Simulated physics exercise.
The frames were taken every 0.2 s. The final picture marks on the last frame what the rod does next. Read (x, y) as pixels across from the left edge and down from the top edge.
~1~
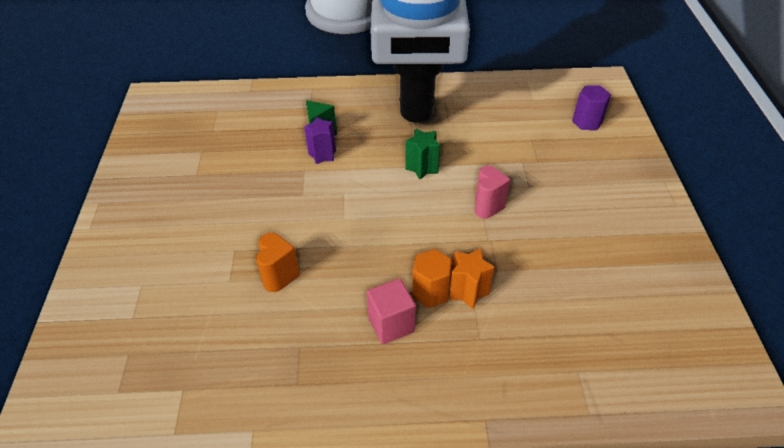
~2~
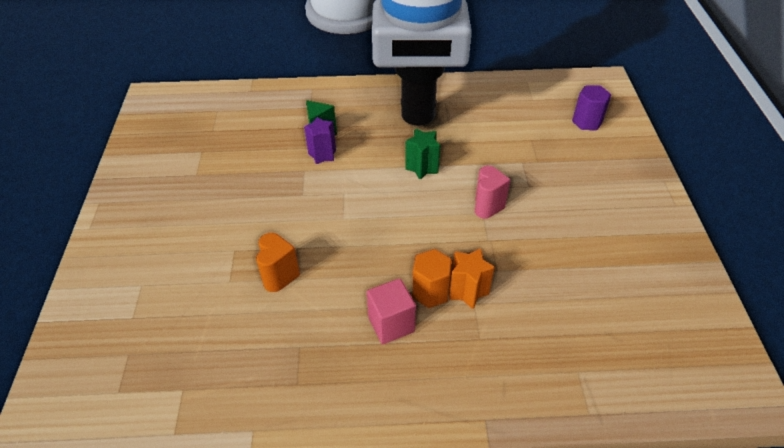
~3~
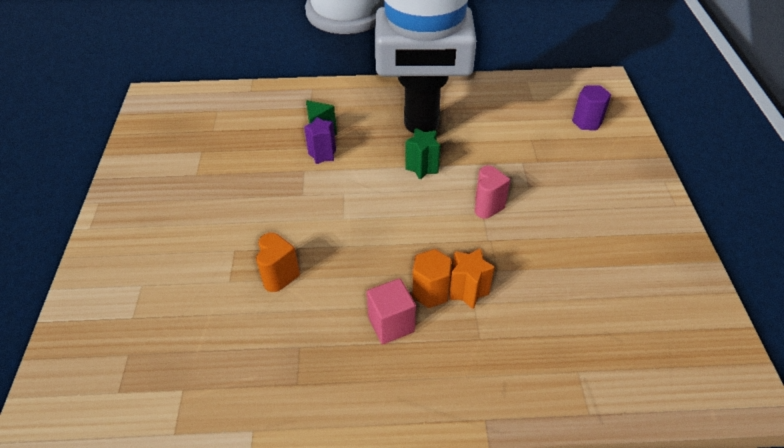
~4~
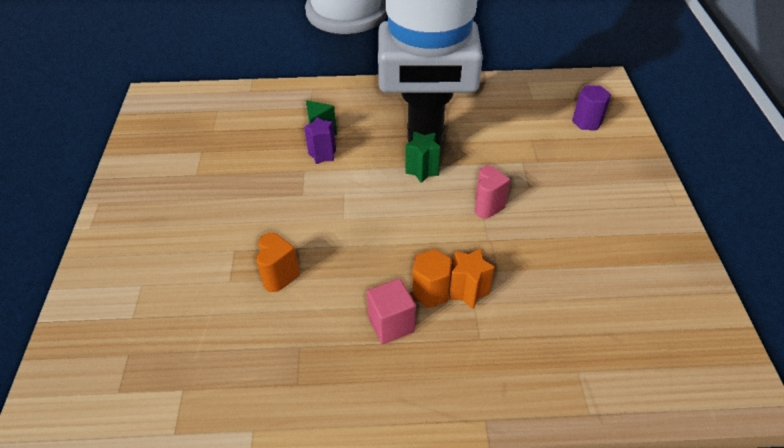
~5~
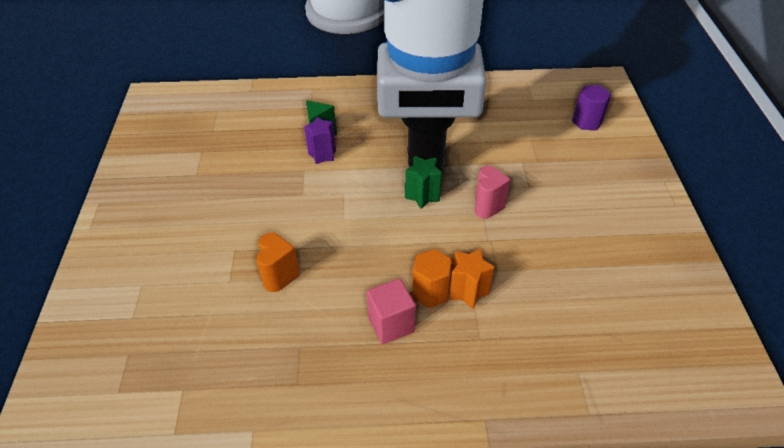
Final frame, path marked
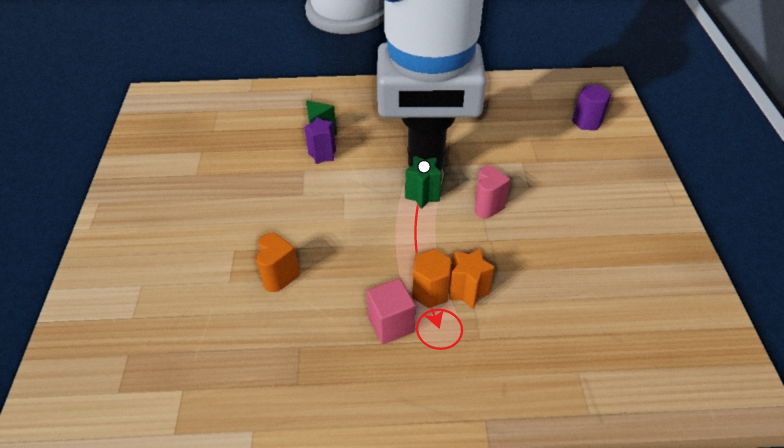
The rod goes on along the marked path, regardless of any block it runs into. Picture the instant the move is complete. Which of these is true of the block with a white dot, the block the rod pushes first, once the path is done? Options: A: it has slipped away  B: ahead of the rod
The one that fits is B, ahead of the rod.
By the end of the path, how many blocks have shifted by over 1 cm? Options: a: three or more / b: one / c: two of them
Answer: A.
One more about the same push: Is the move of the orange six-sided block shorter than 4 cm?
That would be a no.
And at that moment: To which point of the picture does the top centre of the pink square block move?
My best guess is (384, 331).
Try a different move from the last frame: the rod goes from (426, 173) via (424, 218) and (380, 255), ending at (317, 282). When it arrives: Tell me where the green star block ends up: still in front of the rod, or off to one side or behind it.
It ends up beside or behind the rod.
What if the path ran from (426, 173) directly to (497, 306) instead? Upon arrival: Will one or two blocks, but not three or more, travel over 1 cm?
I expect so.
The drawn path runs from (426, 173) by way of (416, 243) to (440, 329); the dot is on the green star block.
What follows on the original path. One third of the way, rod (416, 209); green star block (415, 215).
Two thirds of the way, rod (420, 261); green star block (417, 272); orange six-sided block (437, 298).
At the end, rod (440, 320); pink square block (384, 331), turned 80° clockwise; green star block (436, 337); orange six-sided block (457, 368), turned 10° clockwise; orange star block not moved.
